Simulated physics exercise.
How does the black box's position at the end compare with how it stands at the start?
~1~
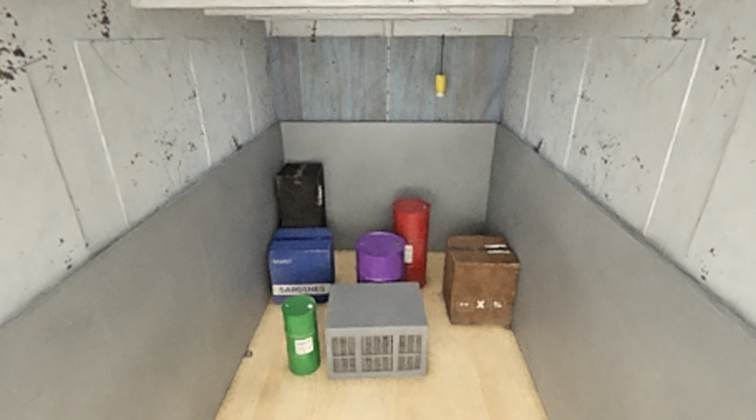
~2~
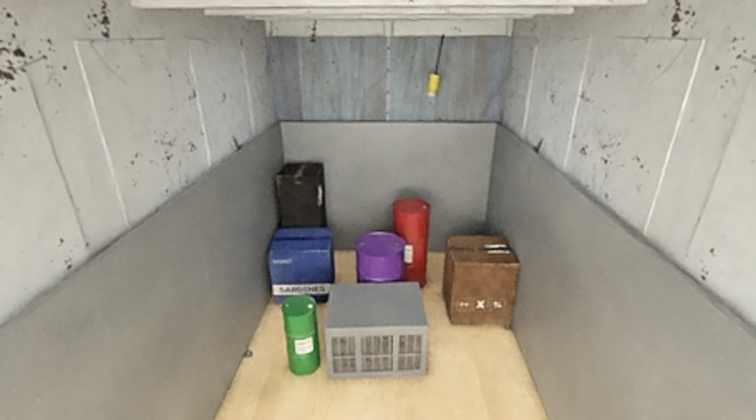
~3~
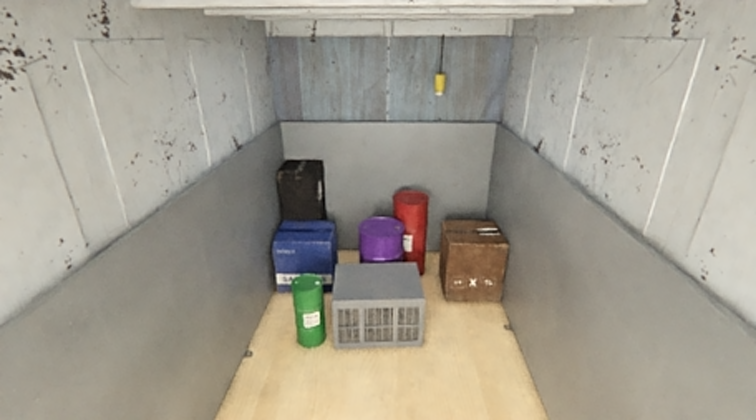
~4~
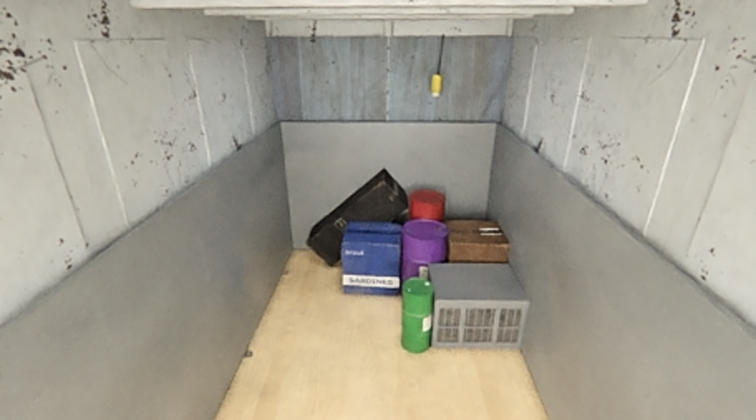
At the start the black box stands upright on the left, behind the blue box. By the end it has shifted to the right and is leaning over at a steep angle.
Seven loose items, a mix of boxes, drums and a grey chest, stand on the pale wooden floor of a van's load bay, seen from the rear looking towards the cab. A tall black box stands behind a blue one on the left, purple and red drums are in the middle, a brown box is on the right, and a green canister and the chest are in front. A yellow lamp sways slightly on its cord. At first the load stays put, then it slides a little towards the cab. Next everything shifts right, ending bunched near the right wall, with the black box leaning steeply behind the blue one.
